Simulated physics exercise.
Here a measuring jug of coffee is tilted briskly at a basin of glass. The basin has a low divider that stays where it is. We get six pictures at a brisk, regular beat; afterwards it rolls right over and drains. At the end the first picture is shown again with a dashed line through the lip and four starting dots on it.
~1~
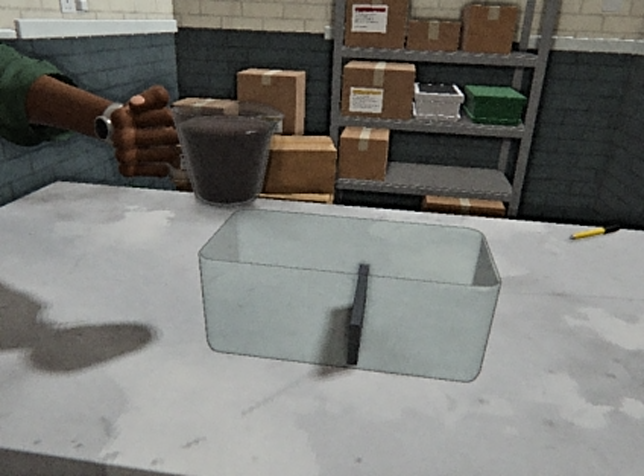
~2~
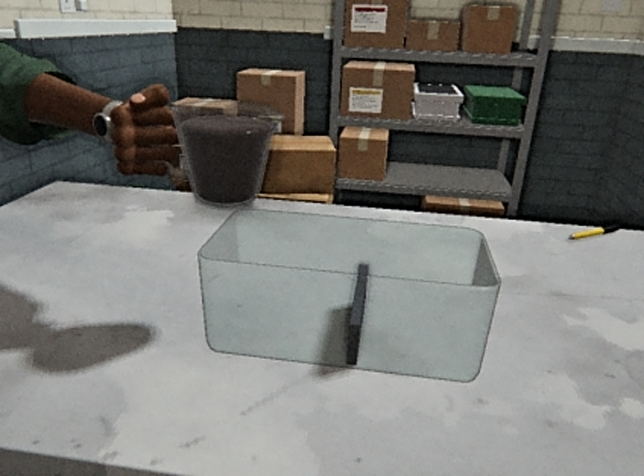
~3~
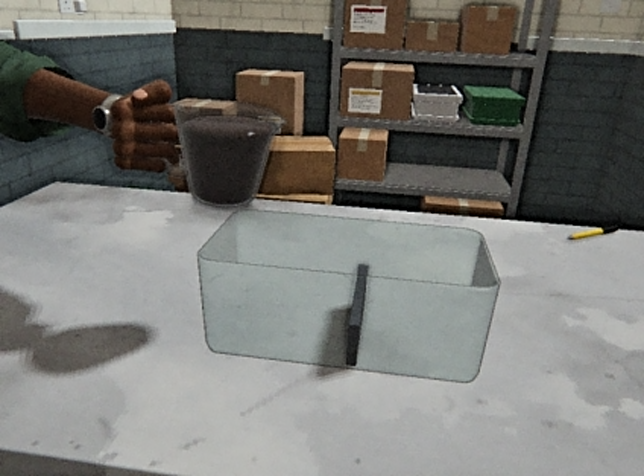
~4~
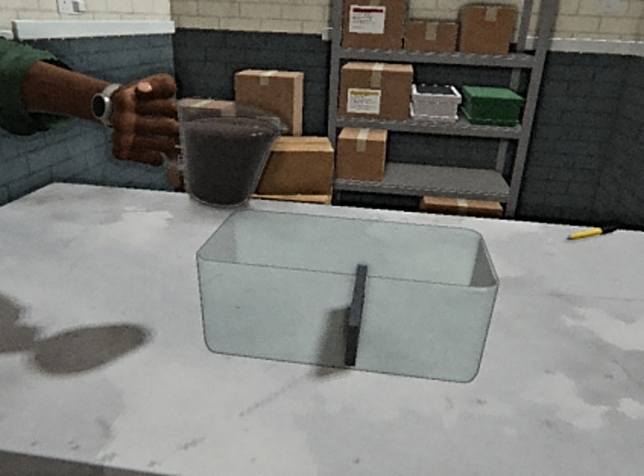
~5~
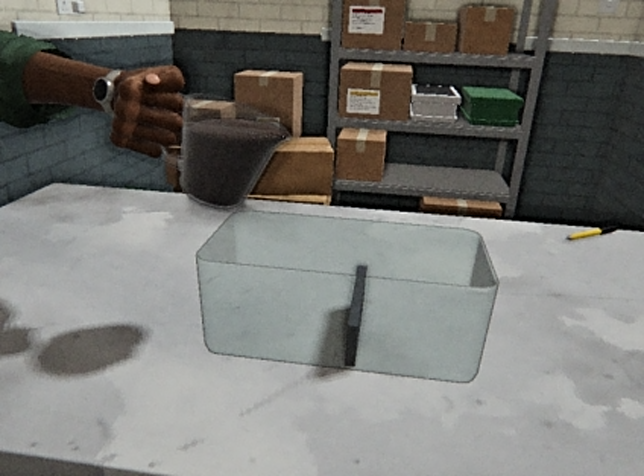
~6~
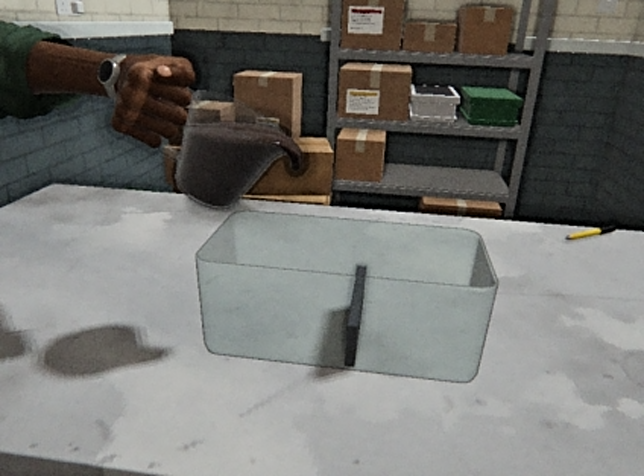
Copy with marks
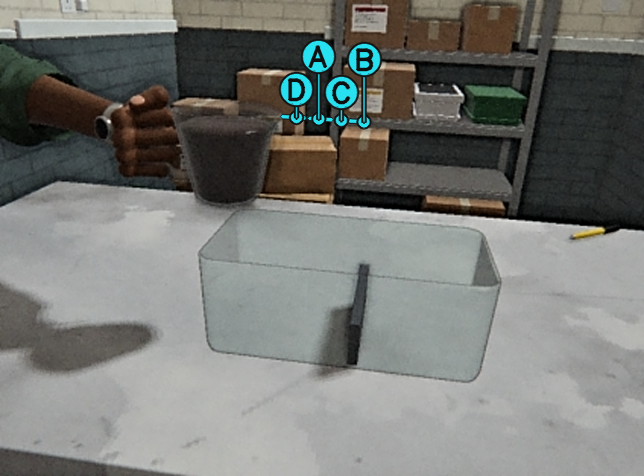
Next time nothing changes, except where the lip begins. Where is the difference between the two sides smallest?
Use dot A.
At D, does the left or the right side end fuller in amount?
The left one.
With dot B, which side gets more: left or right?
The right one.
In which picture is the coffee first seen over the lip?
Picture 6.
In cyan, A at (318, 118); B at (364, 121); C at (341, 120); D at (296, 117).
With A, about 45 % ends left of the wall and 54 % right of it.
With B, about 3 % ends left of the wall and 97 % right of it.
With C, about 14 % ends left of the wall and 86 % right of it.
With D, about 89 % ends left of the wall and 11 % right of it.
